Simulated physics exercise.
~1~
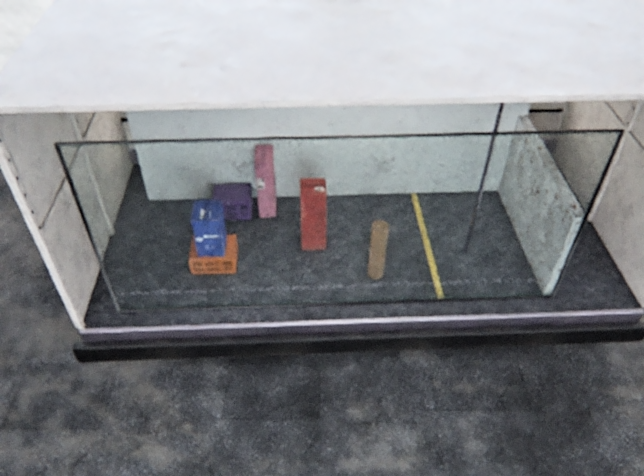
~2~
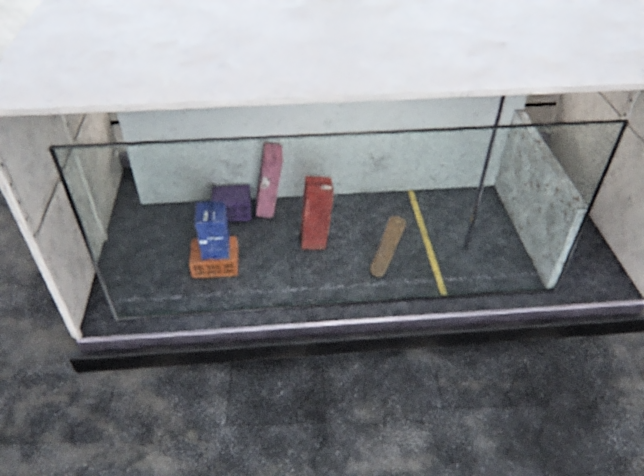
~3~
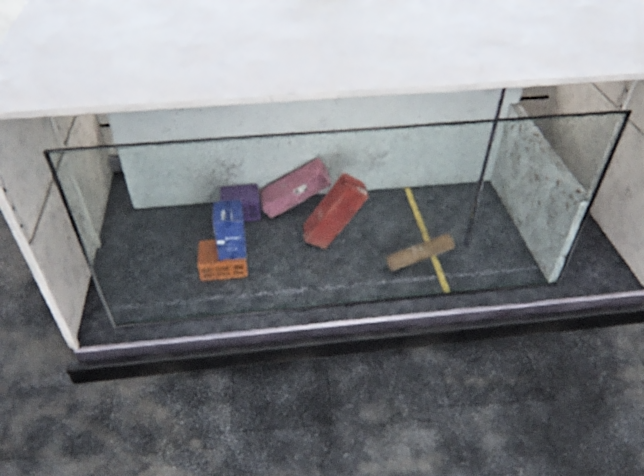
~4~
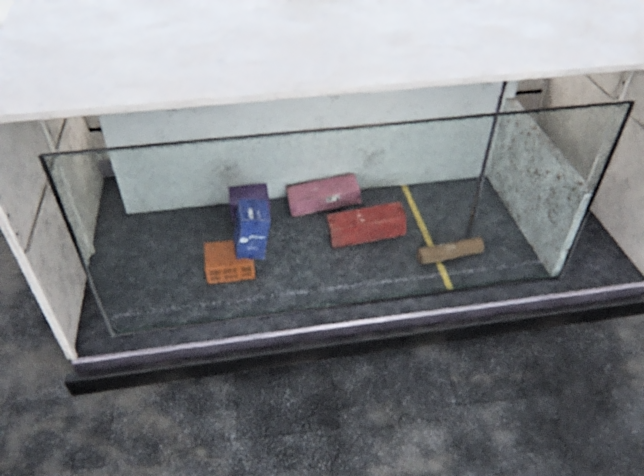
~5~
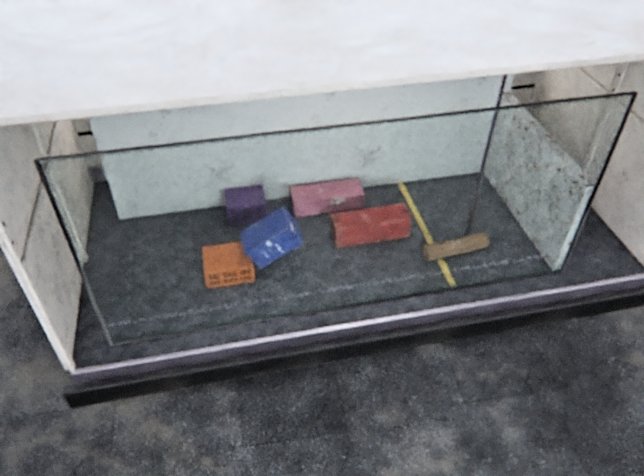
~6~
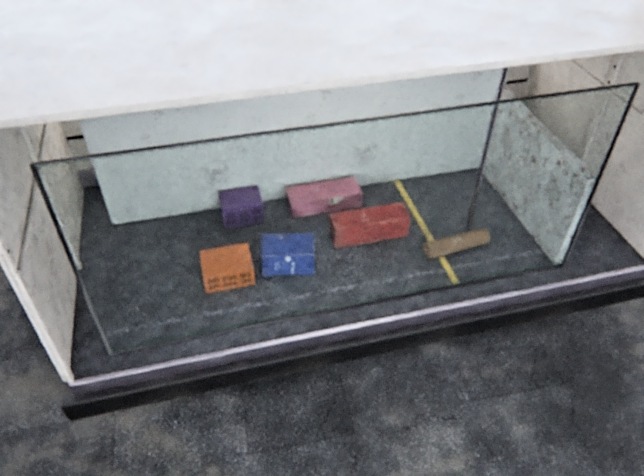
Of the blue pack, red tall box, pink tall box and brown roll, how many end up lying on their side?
All four of them end up lying on their side.
